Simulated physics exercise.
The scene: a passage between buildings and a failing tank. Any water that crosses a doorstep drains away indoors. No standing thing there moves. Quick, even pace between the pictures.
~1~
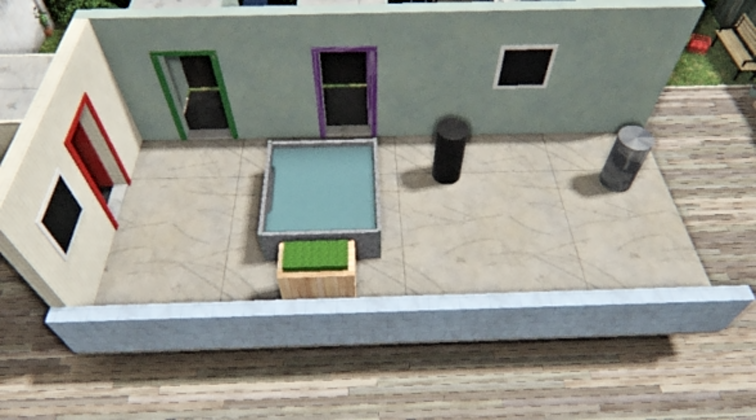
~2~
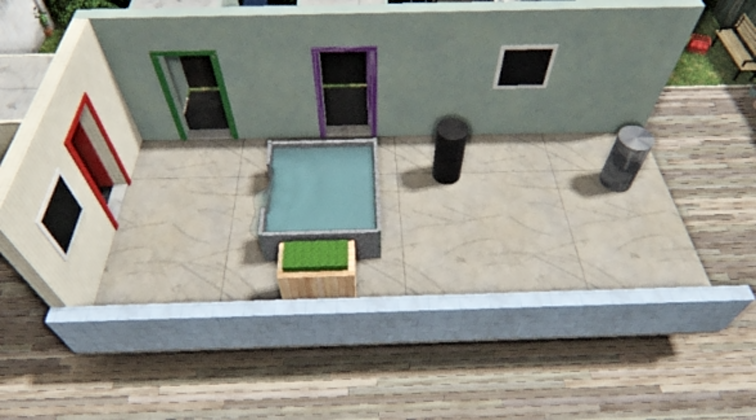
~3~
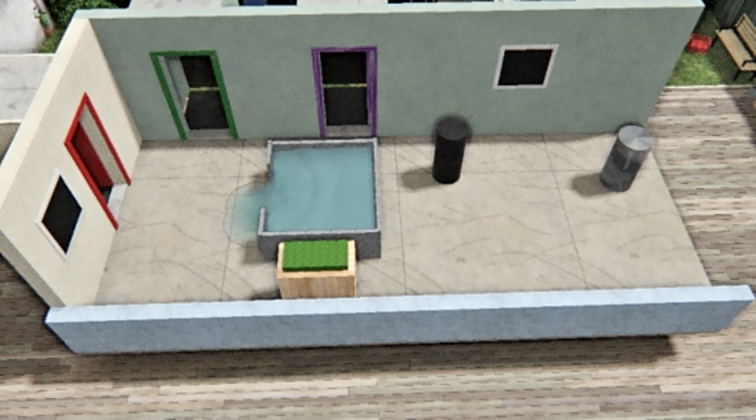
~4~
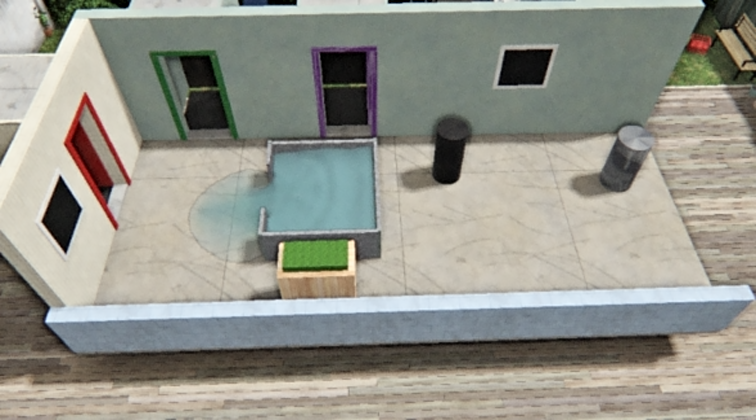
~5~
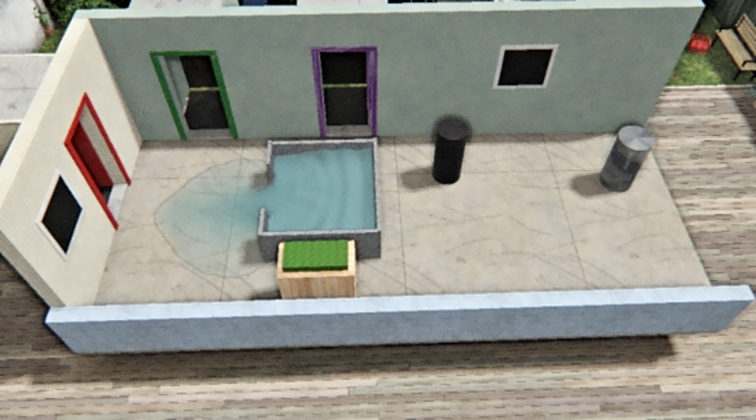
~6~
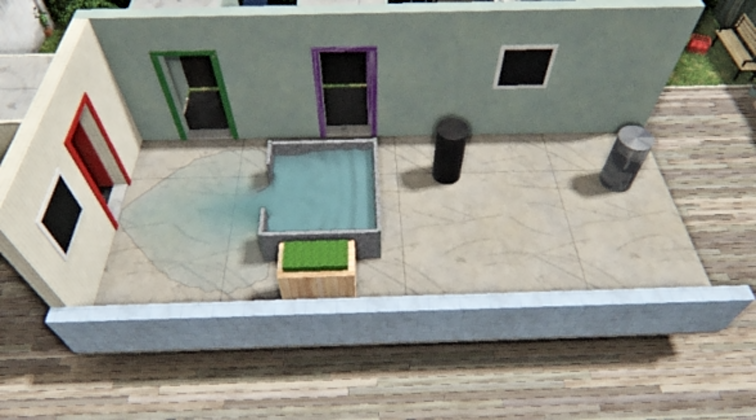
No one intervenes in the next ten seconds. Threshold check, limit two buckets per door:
The red door surpasses two buckets; the purple door does not surpass two buckets; the green door surpasses two buckets.
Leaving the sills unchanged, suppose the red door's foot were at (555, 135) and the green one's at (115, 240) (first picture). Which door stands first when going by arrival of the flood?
The green door.
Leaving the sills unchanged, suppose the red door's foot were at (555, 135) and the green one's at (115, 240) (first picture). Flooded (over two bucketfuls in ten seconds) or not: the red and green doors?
In short: Red stays within it; green exceeds the limit.
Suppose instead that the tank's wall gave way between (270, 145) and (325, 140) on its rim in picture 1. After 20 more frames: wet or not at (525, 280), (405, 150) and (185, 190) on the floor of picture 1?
Point one not reached; point two reached; point three reached.
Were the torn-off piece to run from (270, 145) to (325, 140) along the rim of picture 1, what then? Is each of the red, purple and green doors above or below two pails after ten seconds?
The red one is over, the purple one passes that mark, the green one takes more.
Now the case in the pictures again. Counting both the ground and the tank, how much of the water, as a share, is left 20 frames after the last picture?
I'd estimate close to 88 per cent.
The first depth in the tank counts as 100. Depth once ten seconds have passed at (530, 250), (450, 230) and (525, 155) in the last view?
Estimate: 2, 4, 2 %.
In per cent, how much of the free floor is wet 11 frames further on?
Estimate: Some 25 in a hundred.
A moment on, water covers 25 % of the floor; the red door over two buckets in, the purple door not reached, the green door wet at the sill, nothing in.
Next, water covers 25 % of the floor; the red door far over two buckets in, the purple door not reached, the green door under two buckets in.
Then, water covers 30 % of the floor; the red door far over two buckets in, the purple door not reached, the green door over two buckets in.
Later, water covers 55 % of the floor; the red door far over two buckets in, the purple door wet at the sill, nothing in, the green door far over two buckets in.
In the end, water covers 85 % of the floor; the red door far over two buckets in, the purple door wet at the sill, nothing in, the green door far over two buckets in.
